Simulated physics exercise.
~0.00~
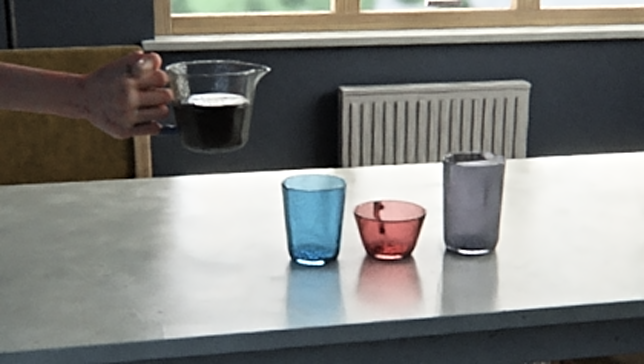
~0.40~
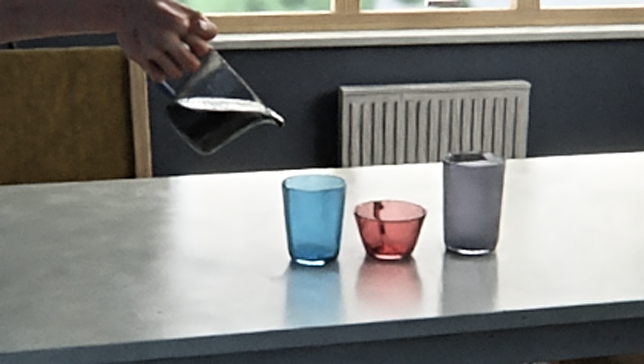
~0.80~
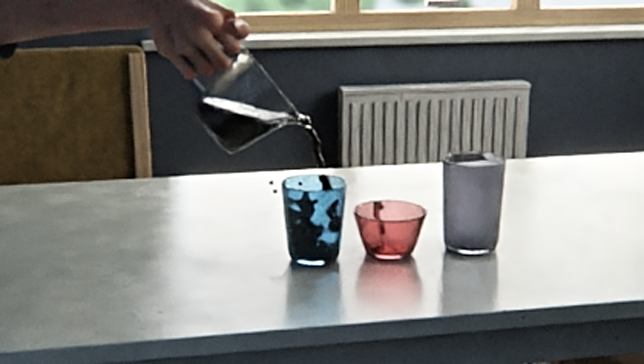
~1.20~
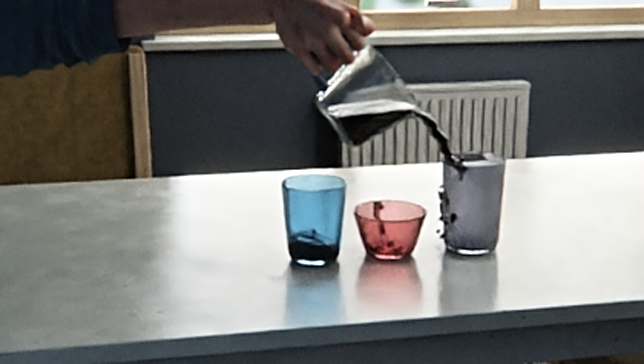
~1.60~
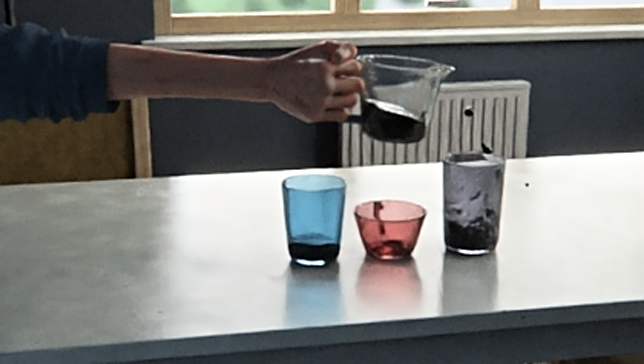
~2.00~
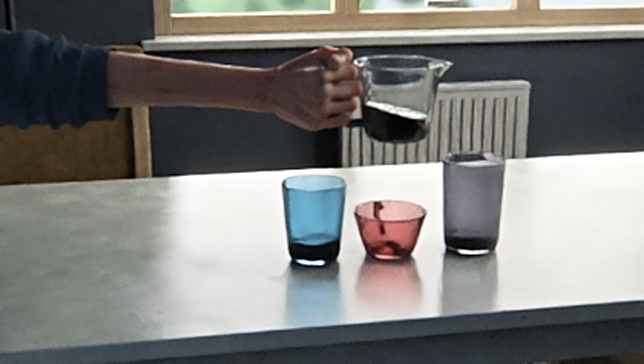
A hand pours dark coffee from a jug into the blue and grey tumblers.
